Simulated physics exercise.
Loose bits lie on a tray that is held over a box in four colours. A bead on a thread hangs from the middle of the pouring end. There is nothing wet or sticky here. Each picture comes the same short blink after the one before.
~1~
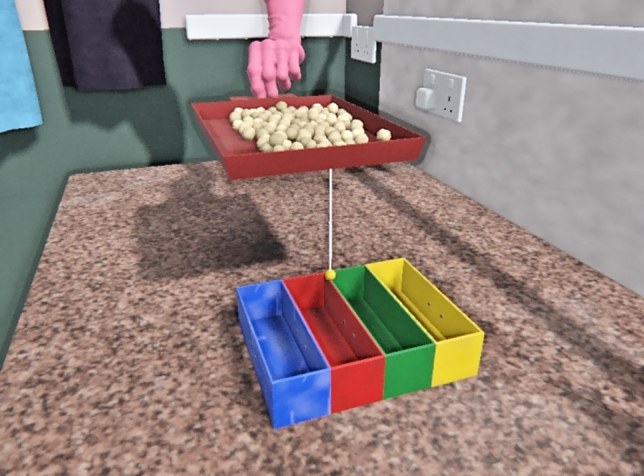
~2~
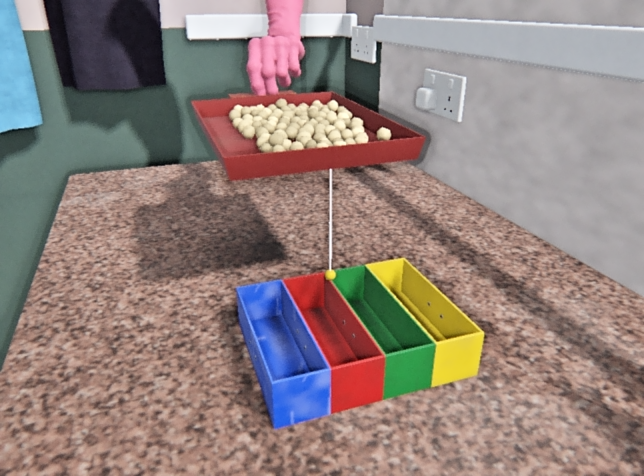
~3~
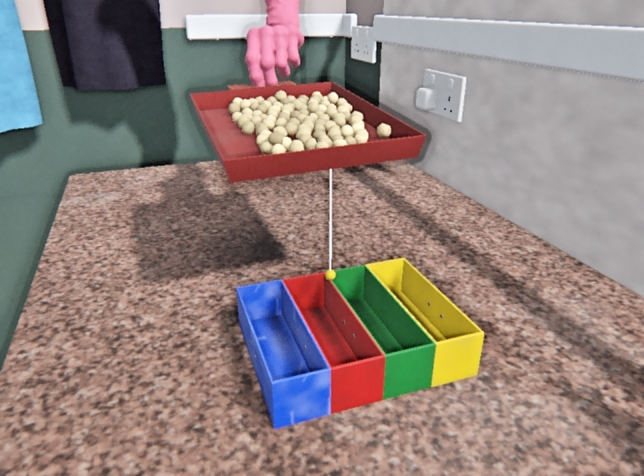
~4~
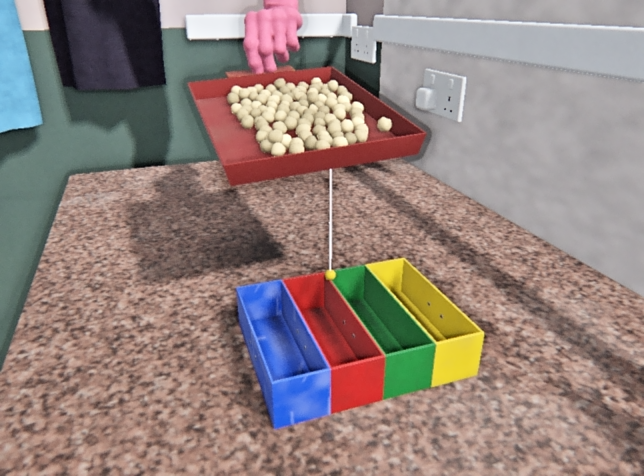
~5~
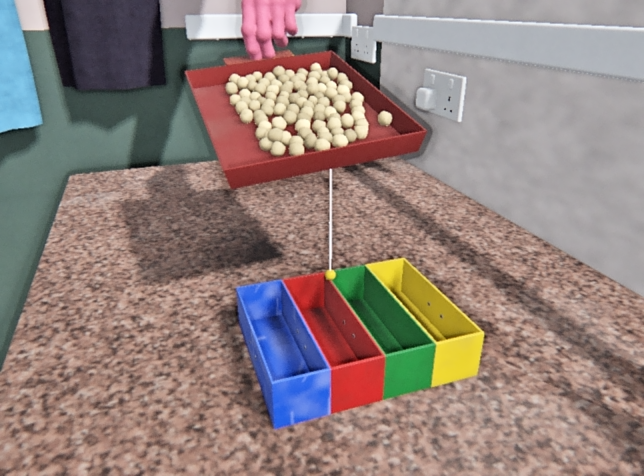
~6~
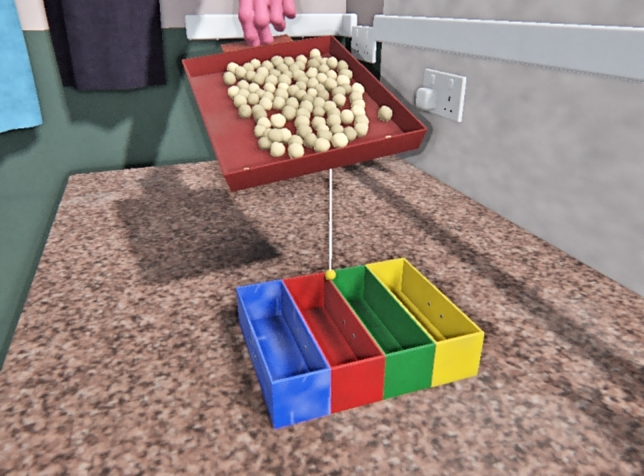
A pink hand behind a red tray of pale round nuts slowly raised its far side, tilting it toward the front left corner, above a box with blue, red, green and yellow sections.
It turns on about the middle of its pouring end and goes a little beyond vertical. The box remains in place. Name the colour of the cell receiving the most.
That is the blue one.
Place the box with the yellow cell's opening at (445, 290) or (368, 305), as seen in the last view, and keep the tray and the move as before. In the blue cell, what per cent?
Roughly 10% on the first try and 30% on the second.
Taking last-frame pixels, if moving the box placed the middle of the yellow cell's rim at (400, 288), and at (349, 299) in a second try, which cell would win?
Result 1: Blue; result 2: The red cell.
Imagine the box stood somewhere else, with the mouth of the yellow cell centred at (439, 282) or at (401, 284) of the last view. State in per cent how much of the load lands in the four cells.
First try: Around 20 percent; second try: Around 60 percent.
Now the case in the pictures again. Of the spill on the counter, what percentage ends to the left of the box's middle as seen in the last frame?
That's roughly 90 per cent of the pieces.
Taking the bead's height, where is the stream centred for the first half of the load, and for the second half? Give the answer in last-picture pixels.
(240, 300) first, (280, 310) later.
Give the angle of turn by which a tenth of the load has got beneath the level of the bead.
Approx. reading: About 105°.
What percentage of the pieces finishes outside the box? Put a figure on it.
Close to 50 in a hundred.
Soon after the last picture, tray tipped steeply; all on the tray.
A little later, tray tipped right over; nearly all on the tray; a stray few in the blue cell; a small part falling or outside the box.
Later still, tray tipped past a quarter turn; about a third in the blue cell; about a quarter in the red cell; a stray few in the green cell; about half falling or outside the box.
At rest, tray tipped past a quarter turn; about a third in the blue cell; about a quarter in the red cell; a stray few in the green cell; none in the yellow cell; about half outside the box.
